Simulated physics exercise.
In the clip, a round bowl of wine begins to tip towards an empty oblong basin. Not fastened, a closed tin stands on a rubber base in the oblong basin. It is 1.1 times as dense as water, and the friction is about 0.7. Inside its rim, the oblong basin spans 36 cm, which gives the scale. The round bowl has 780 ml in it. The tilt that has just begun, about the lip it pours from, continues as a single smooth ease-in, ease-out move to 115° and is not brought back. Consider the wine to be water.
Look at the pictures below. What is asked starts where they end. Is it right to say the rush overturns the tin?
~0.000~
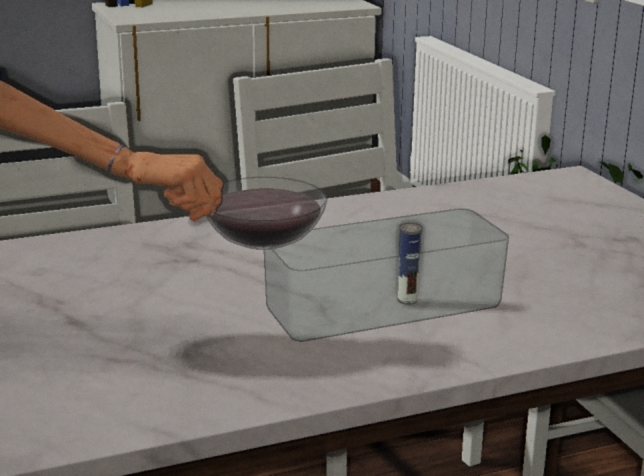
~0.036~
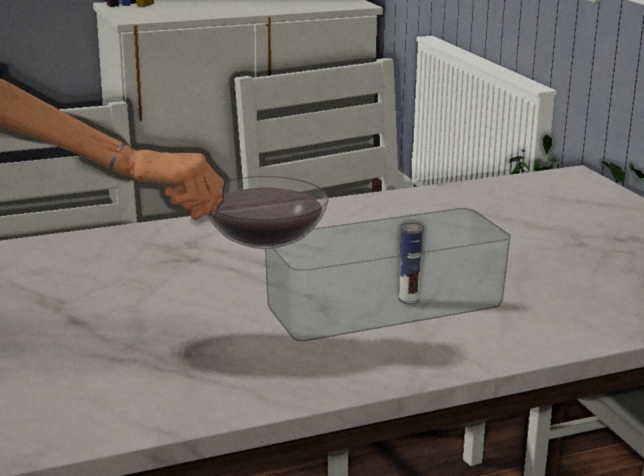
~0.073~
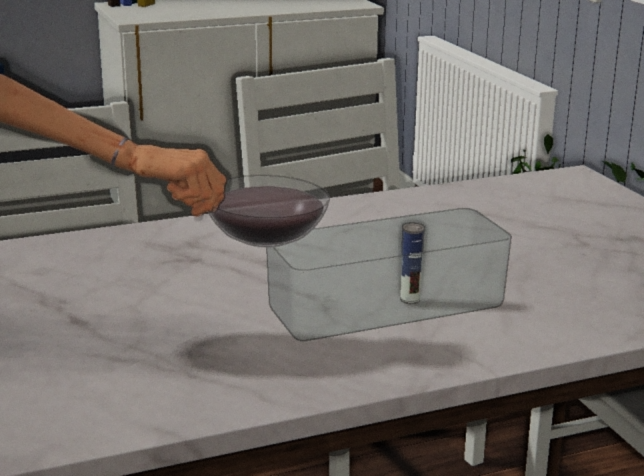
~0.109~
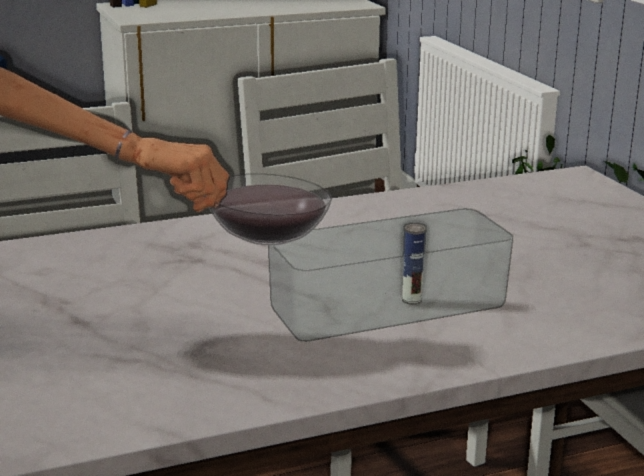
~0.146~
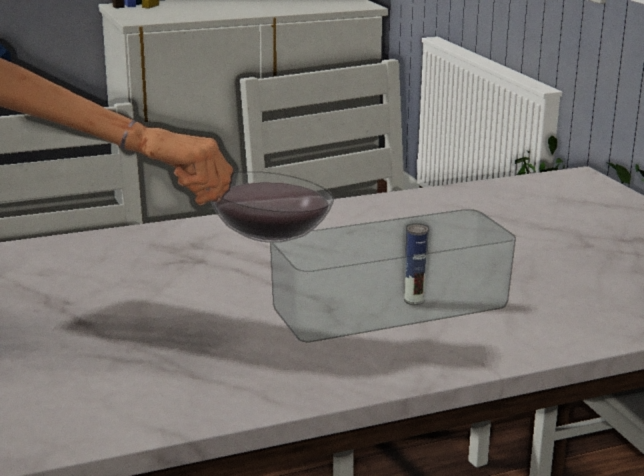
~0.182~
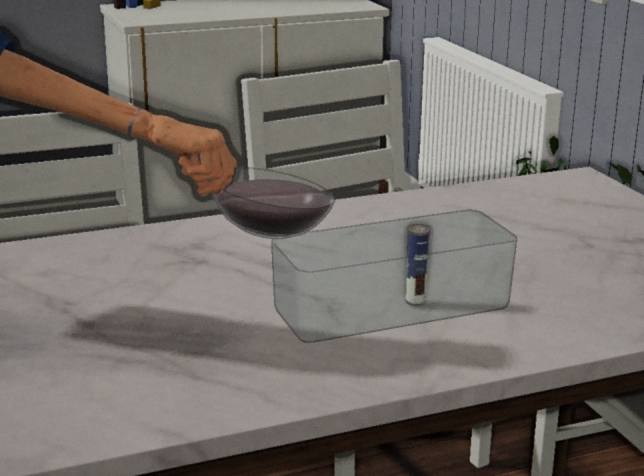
Most likely it will capsize.
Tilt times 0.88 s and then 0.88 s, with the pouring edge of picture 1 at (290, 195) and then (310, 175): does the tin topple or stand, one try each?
Trial 1 - tin stays standing; trial 2 - tin tips.
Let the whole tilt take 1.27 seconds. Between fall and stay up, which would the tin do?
Then it holds its balance.
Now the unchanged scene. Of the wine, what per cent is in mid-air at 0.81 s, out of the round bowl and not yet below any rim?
Around 2 per cent of the liquid is in flight.
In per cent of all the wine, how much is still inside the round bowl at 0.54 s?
Near 30 in a hundred.
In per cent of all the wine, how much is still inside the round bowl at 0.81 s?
0 %.
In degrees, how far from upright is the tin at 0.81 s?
I'd say it is close to 5 degrees off upright.
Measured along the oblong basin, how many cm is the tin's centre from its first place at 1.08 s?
The tin is about 0 cm from where it started.
By 0.54 s the tilt is 78° and 31 per cent is still to pour; the tin stands where it began.
By 0.81 s the tilt is 113° and 0 per cent is still to pour; the tin leans 6°.
By 1.08 s the tilt is 115° and 0 per cent is still to pour; the tin leans 12°.
By 1.38 s the tilt is 115° and 0 per cent is still to pour; the tin lies on its side.
At rest the tin lies on its side.
